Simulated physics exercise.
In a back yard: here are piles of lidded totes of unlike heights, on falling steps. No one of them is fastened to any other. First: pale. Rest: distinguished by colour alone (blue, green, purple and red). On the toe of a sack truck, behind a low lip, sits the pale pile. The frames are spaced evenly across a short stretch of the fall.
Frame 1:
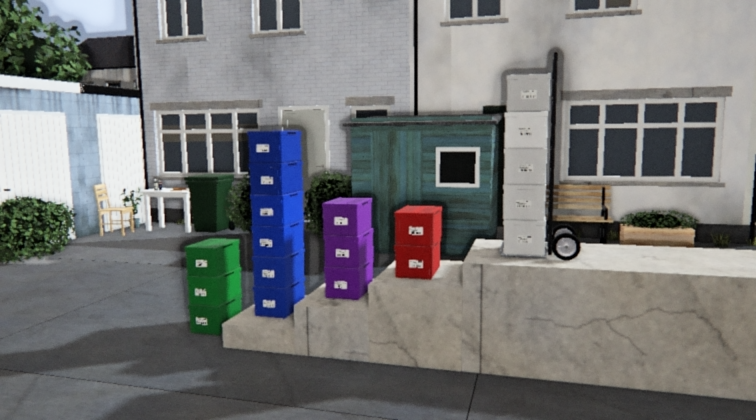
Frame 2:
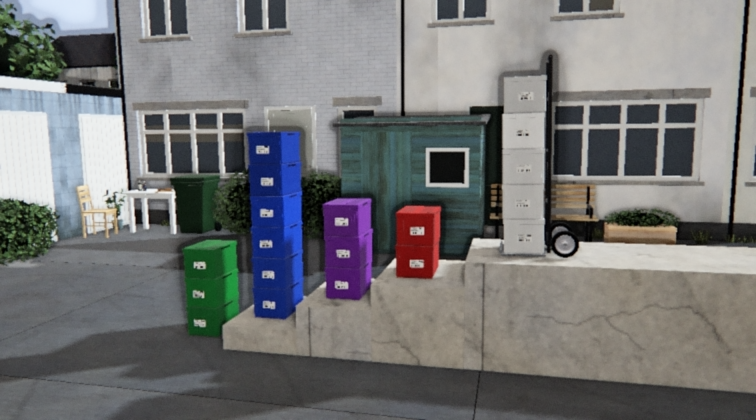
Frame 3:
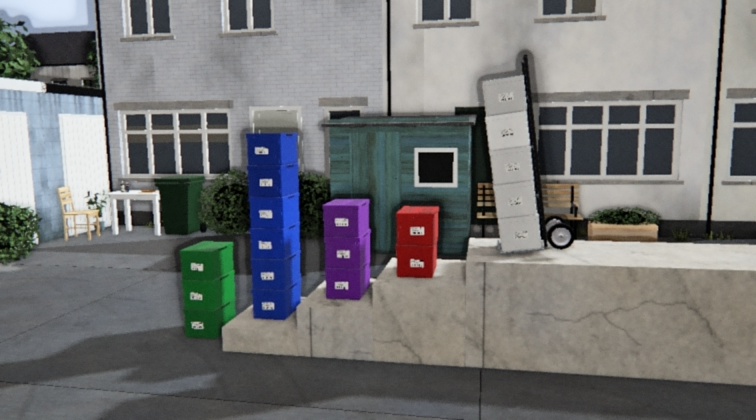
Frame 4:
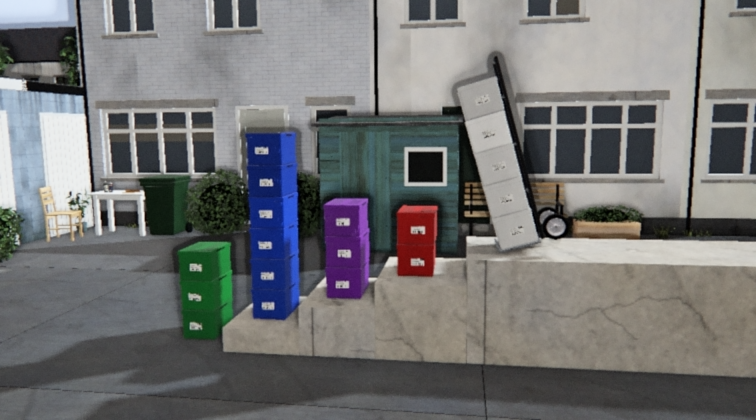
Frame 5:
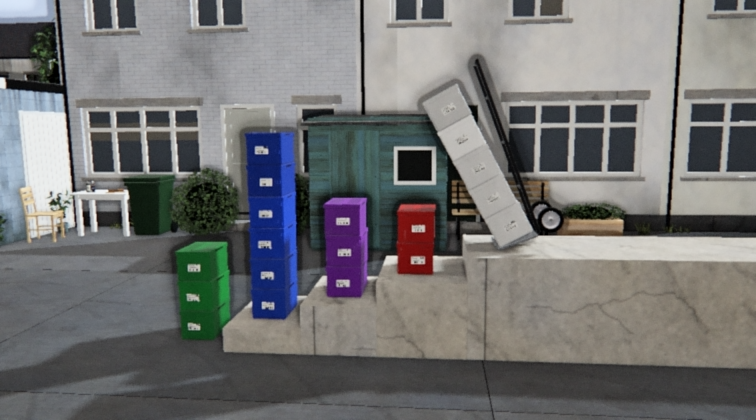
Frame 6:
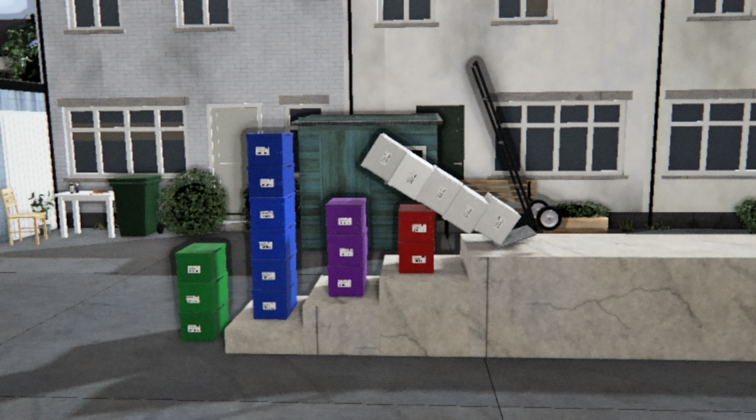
A tall pale stack of boxes on a hand truck tilted left along with it, then leaned away from the truck's frame and swung steeply over toward the still red, purple, blue and green stacks.
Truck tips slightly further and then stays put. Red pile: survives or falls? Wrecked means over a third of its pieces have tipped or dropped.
Survives.
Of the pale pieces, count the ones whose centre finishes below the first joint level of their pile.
Total: 2.
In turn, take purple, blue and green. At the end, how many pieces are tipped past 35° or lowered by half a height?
Result per colour: Purple = 0, blue = 0, green = 0.
Shortly afterwards, 5 of the pale pile down; none of the 2 red totes down (0 of 14 in all colours); top red tote unmoved.
Next, 5 of the pale pile down; none of the 2 red totes down (0 of 14 in all colours); top red tote a little from its place; top purple tote a little from its place.
Some moments later, 5 of the pale pile down; none of the 2 red totes down (0 of 14 in all colours); top red tote a little from its place; top blue tote a little from its place.
In the end, 5 of the pale pile down; none of the 2 red totes down (0 of 14 in all colours); top red tote a little from its place; top blue tote a little from its place. From the last view, middles, top red tote near (414, 223), top blue tote near (261, 148).
